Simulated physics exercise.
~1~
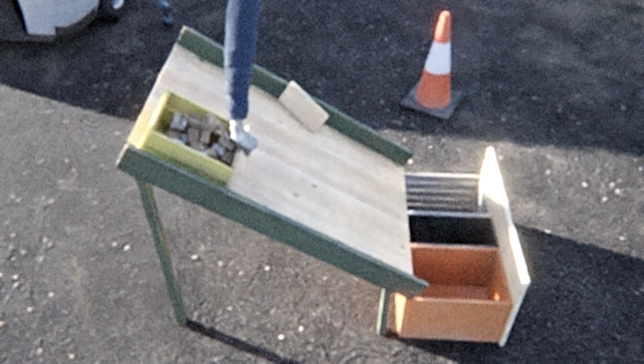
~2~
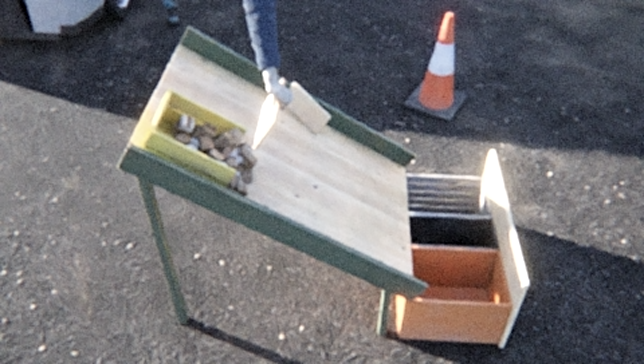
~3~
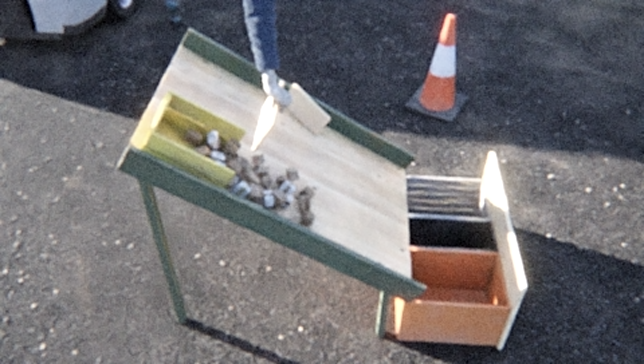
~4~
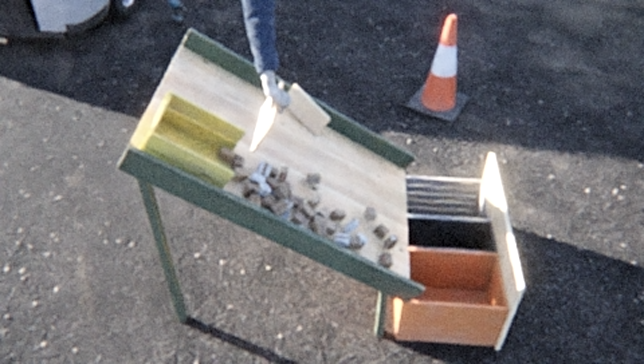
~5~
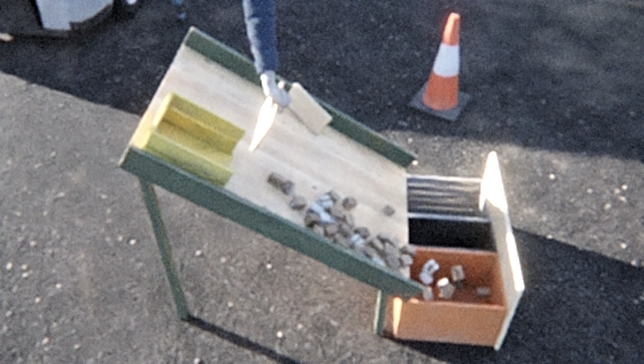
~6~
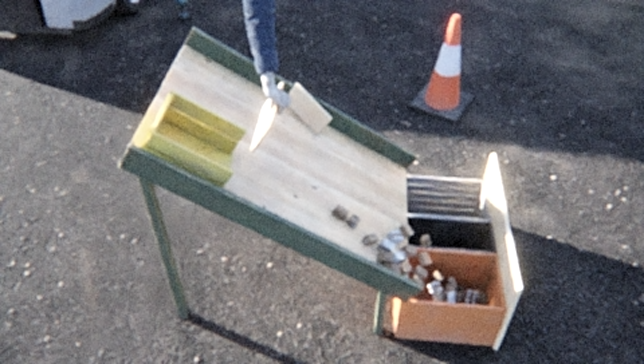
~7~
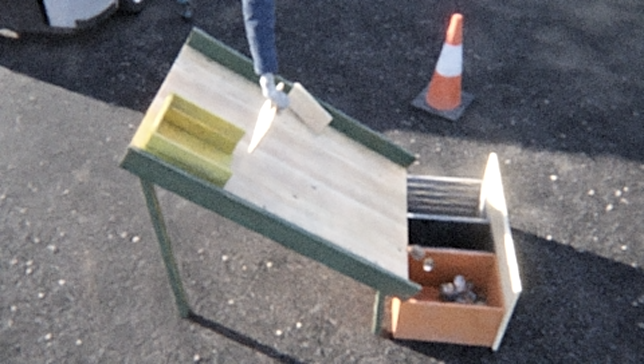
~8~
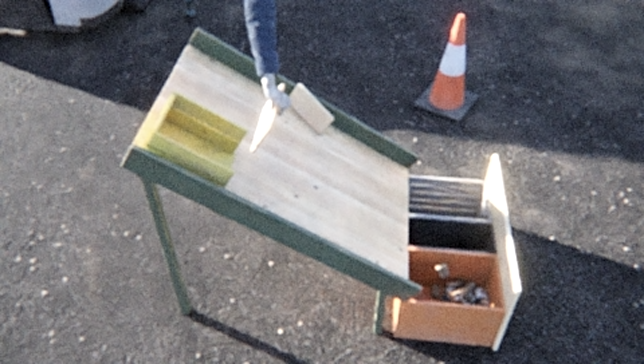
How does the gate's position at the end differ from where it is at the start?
At the start the gate is at the open side of the yellow pen, by the parcels. By the end it is farther right and a little higher in view, held clear of the pen by the arm.
The clip shows a blue arm moving a pale gate away from a yellow pen on a sloping table, letting small brown and grey parcels slide and tumble down the board. Most land in the orange tub, and the slope ends up empty while the arm still holds the gate.
